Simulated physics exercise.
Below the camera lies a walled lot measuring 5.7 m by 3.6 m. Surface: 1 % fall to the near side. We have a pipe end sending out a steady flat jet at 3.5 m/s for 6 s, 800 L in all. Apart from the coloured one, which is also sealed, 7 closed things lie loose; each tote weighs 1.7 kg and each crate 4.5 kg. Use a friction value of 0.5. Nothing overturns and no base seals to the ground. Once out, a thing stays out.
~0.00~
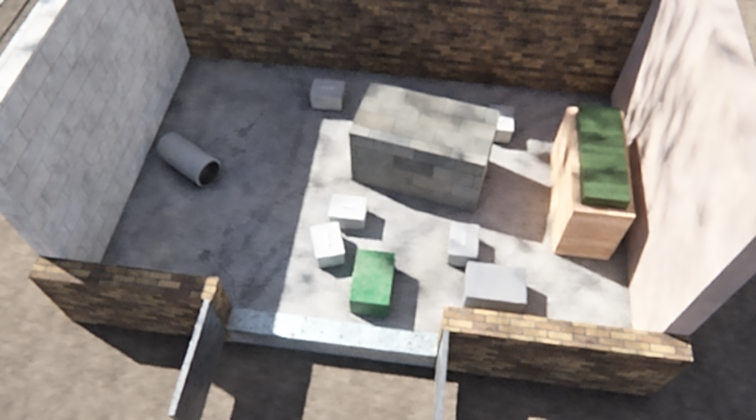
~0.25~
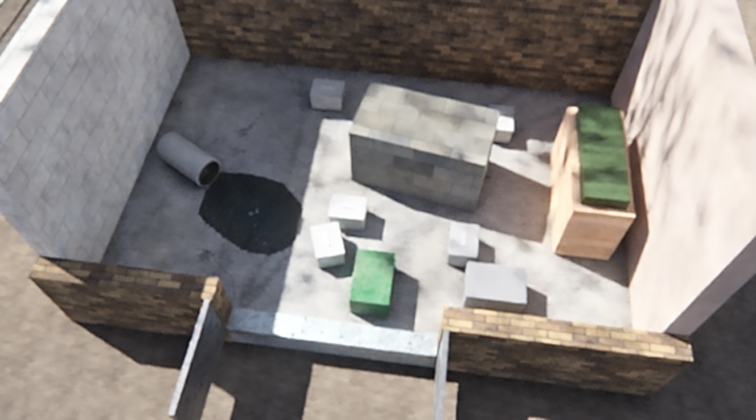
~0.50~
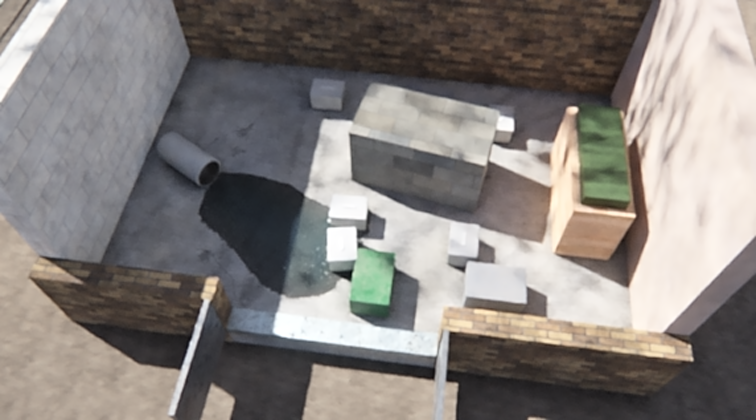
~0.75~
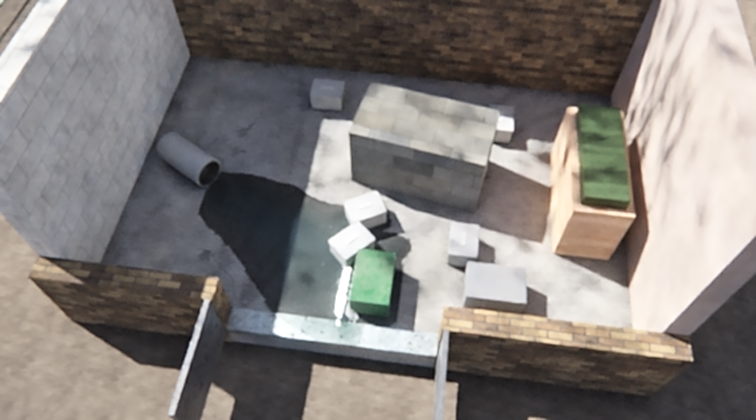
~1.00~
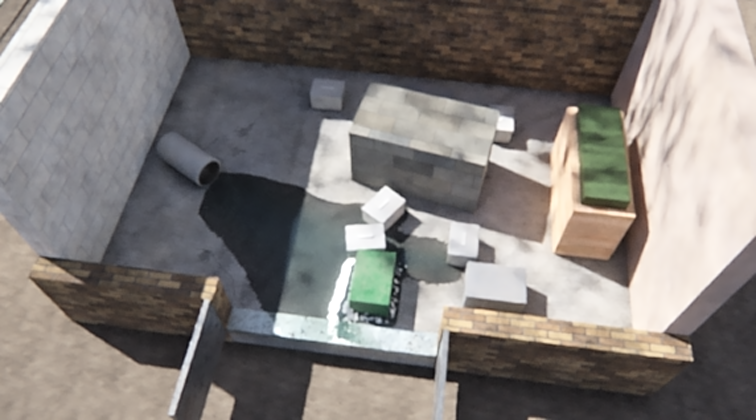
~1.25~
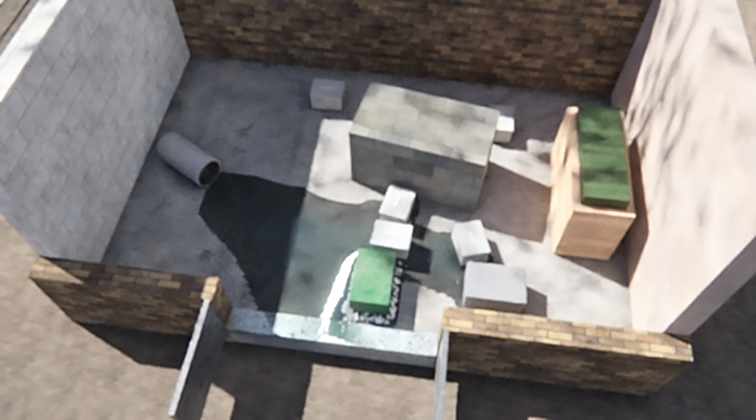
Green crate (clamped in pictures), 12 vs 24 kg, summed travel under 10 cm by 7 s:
Neither.
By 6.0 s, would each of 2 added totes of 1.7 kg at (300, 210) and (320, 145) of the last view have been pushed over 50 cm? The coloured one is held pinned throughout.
The first is above the mark, the second below the mark.
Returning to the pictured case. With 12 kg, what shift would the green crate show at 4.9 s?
It would be some 150 cm from its spot.
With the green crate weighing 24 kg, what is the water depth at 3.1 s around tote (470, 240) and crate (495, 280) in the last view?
Depths: Near 2 cm, then near 5 cm.
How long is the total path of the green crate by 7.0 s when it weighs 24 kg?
I'd put it near 250 cm in all.
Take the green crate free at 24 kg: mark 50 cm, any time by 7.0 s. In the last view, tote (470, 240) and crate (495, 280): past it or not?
Exceeds it; exceeds it.
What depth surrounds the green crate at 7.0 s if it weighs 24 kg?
Close to 7 cm deep.
After 1.8 s the green crate would be 102 cm from its start with 12 kg and 72 cm from its start with 24 kg; 7 cm of water round it then.
After 3.1 s the green crate would be 180 cm from its start with 12 kg and 145 cm from its start with 24 kg; 8 cm of water round it then.
After 4.9 s the green crate would be 173 cm from its start with 12 kg and 178 cm from its start with 24 kg; 8 cm of water round it then.
After 7.0 s the green crate would be 185 cm from its start with 12 kg and 161 cm from its start with 24 kg; 7 cm of water round it then.
